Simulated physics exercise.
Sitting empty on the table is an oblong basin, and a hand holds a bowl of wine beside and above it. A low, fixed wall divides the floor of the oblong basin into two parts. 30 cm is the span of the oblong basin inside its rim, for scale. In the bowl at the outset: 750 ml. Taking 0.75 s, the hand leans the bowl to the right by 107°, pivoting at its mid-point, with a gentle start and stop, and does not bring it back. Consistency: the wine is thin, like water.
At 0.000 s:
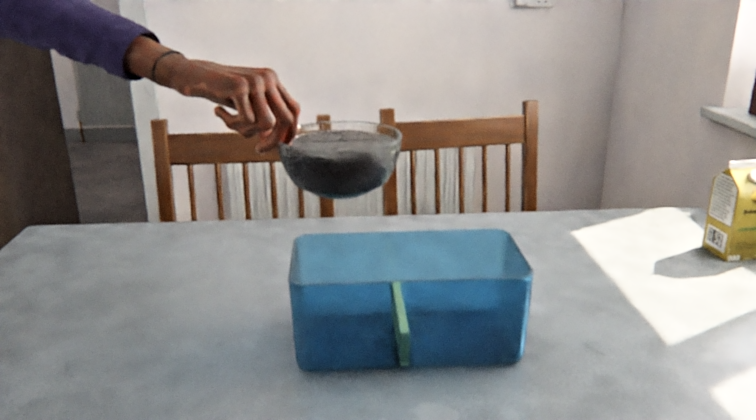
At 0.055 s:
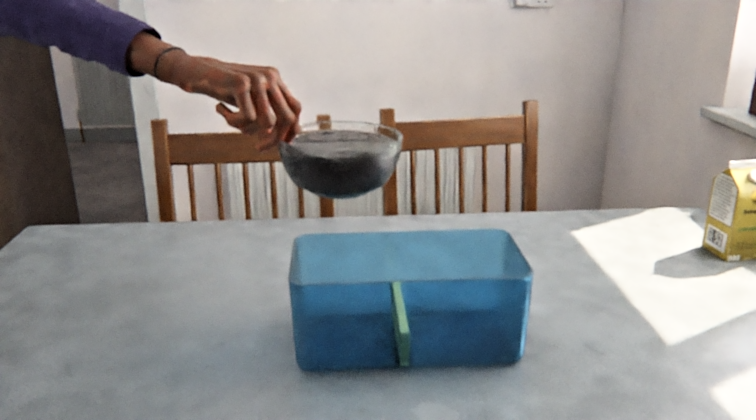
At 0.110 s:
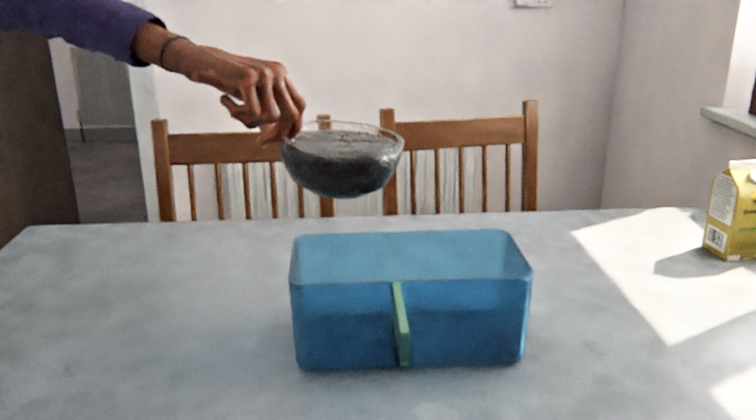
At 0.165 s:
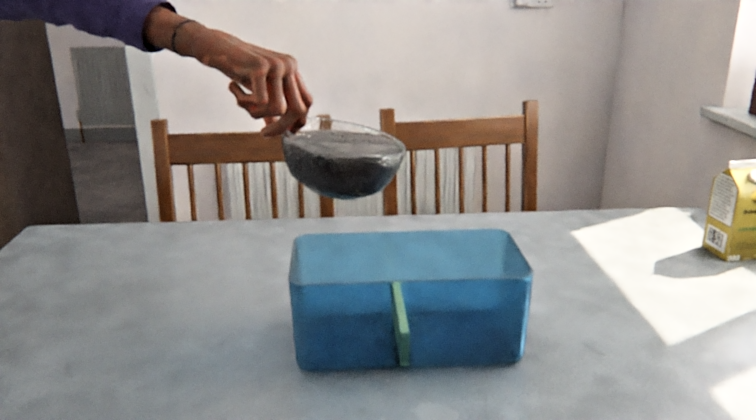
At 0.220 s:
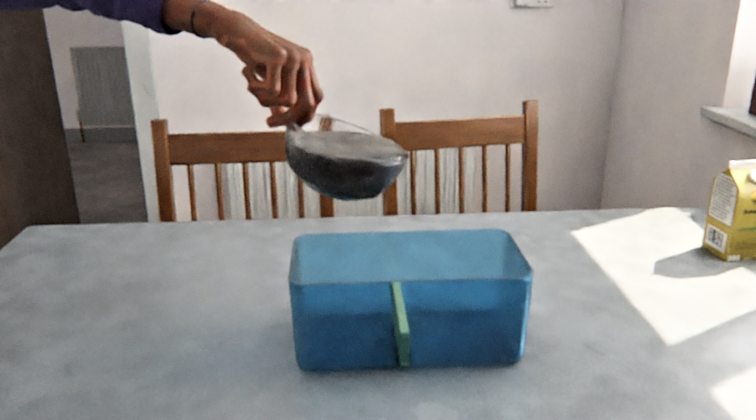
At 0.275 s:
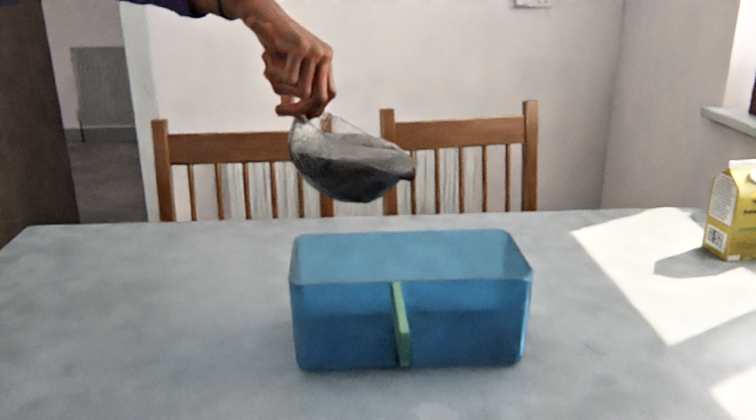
Above an empty blue basin on a table, a hand tilts a glass bowl of dark liquid rightward.
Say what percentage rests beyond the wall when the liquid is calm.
Roughly 84 per cent rests beyond the wall.
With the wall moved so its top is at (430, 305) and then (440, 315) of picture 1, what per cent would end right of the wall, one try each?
Result: 60 per cent, then 45 per cent.
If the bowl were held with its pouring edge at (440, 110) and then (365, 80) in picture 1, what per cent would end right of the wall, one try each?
Try 1: 85 %; try 2: 75 %.
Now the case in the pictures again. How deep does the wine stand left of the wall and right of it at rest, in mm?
Left 6 mm, right 28 mm.
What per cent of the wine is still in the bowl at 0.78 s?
0 per cent or thereabouts.
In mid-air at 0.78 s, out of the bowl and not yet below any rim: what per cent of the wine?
Close to 4 per cent.
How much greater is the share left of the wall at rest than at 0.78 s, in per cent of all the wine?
Around 3 in a hundred.
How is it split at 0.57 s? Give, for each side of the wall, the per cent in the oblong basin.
Left side near 0, right side near 54.
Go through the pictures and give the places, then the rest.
In the first picture, it leans 0°; its right rim is at (400, 135); the wine meets the walls at (281, 144) and (398, 141); the oblong basin's rim runs from (292, 259) to (520, 252); the wall's top is at (400, 305).
In the second picture, it leans 1°; its right rim is at (401, 137); the wine meets the walls at (282, 144) and (399, 142).
In the third picture, it leans 6°; its right rim is at (402, 141); the wine meets the walls at (282, 142) and (400, 144).
In the fourth picture, it leans 12°; its right rim is at (404, 149); the wine meets the walls at (285, 141) and (402, 146).
In the fifth picture, it leans 21°; its right rim is at (405, 158); the wine meets the walls at (289, 143) and (403, 153); 2 per cent is over the edge.
In the sixth picture, it leans 32°; its right rim is at (404, 170); the wine meets the walls at (292, 145) and (397, 158); 9 per cent is over the edge.
Then, 0.57 s in, the tilt is 92° and 14 per cent is still to pour, 0 is left of the wall and 54 right of it.
Then, 0.78 s in, the tilt is 107° and 0 per cent is still to pour, 12 is left of the wall and 84 right of it.
Then, 1.01 s in, the tilt is 107° and 0 per cent is still to pour, 15 is left of the wall and 84 right of it.
Then, 1.25 s in, the tilt is 107° and 0 per cent is still to pour, 15 is left of the wall and 84 right of it.
Finally, 15 per cent lies left of the wall, 84 right of it and 1 outside.
